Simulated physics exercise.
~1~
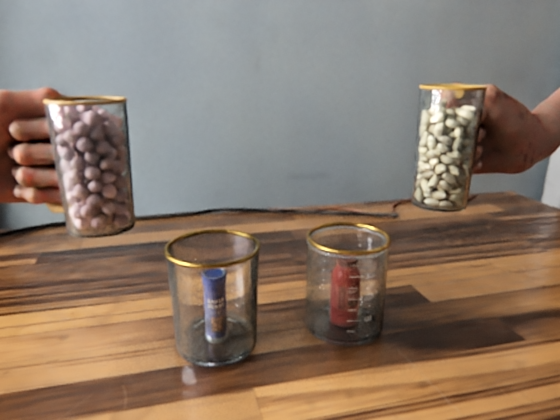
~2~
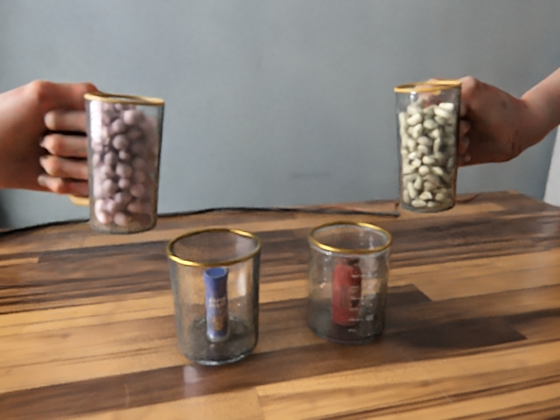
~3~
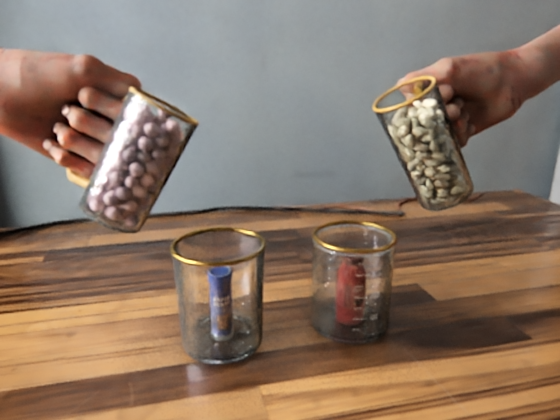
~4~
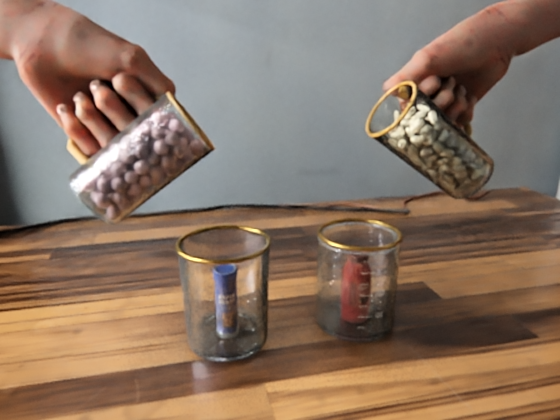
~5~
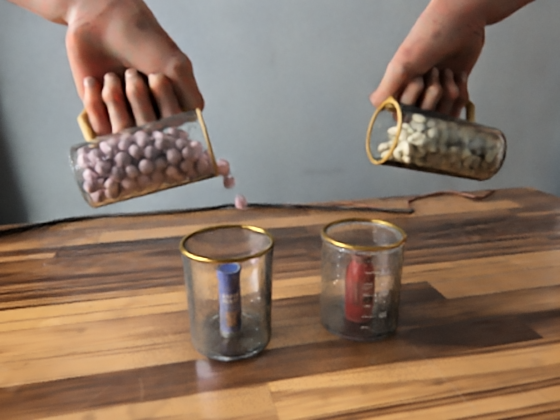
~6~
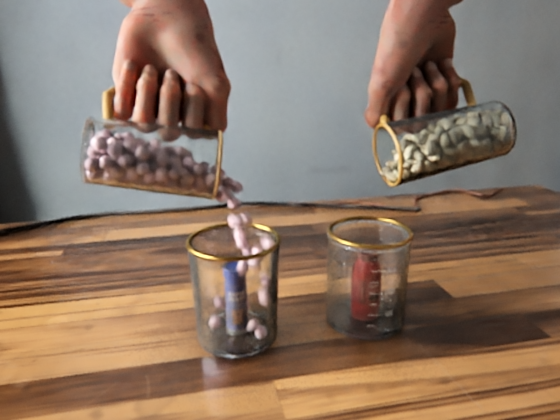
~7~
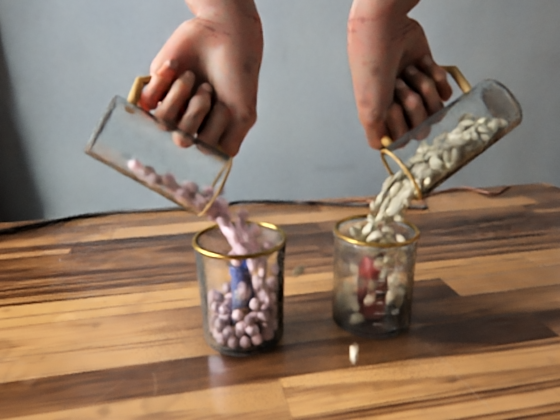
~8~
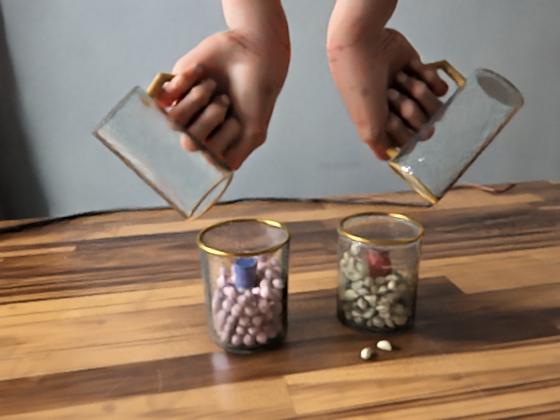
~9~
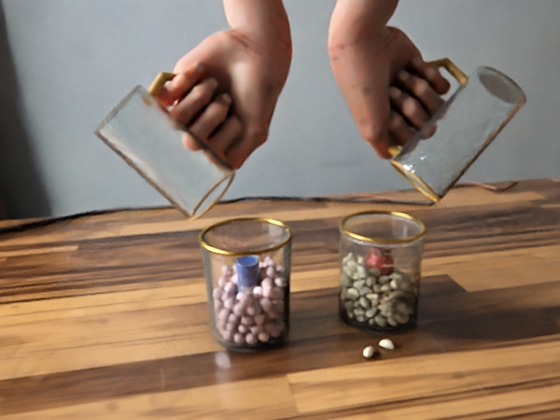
Two hands tipped clear cups of pinkish-purple and pale green pieces into two gold-rimmed glasses, the left starting first, around an upright blue object and a red one. Both tops still showed, the cups were empty, and two green pieces lay on the wooden counter.
